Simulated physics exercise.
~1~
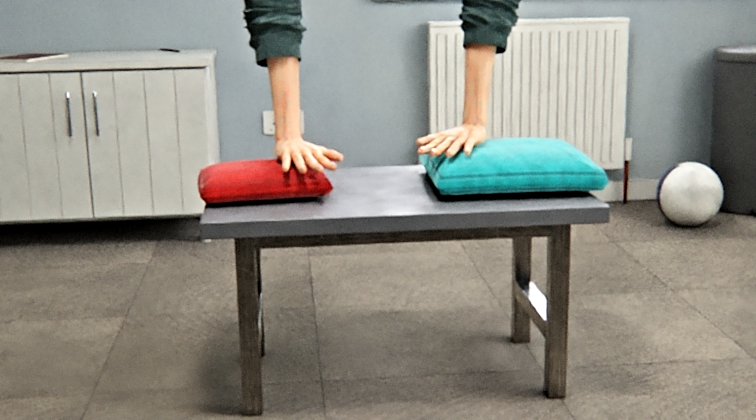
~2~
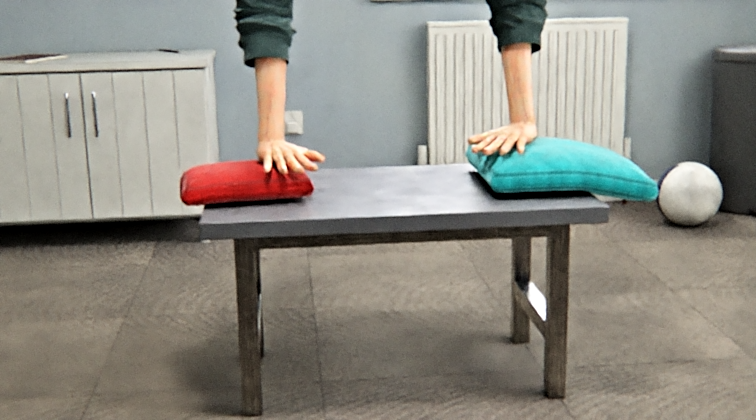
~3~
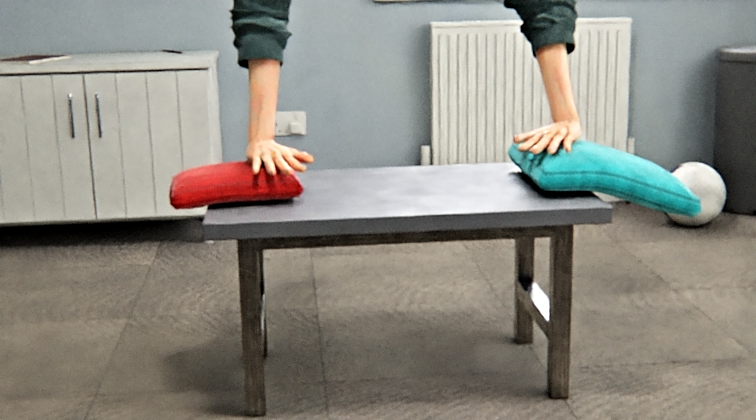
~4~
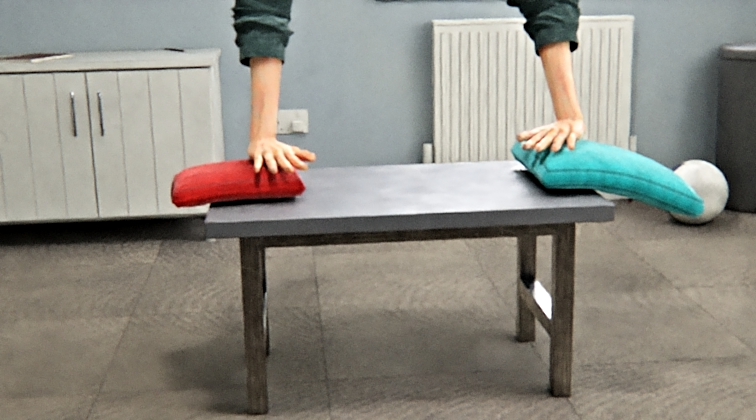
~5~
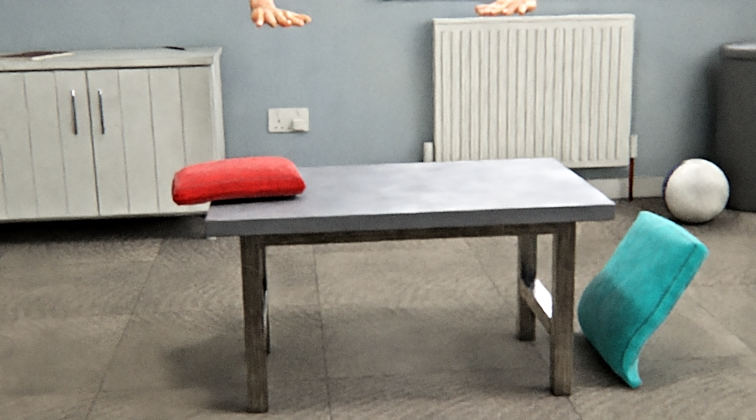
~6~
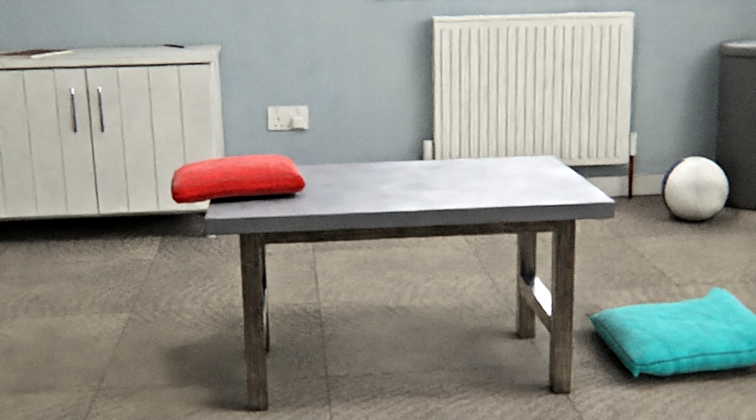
Two cushions are pushed apart by hands, then the turquoise one falls while red stays.
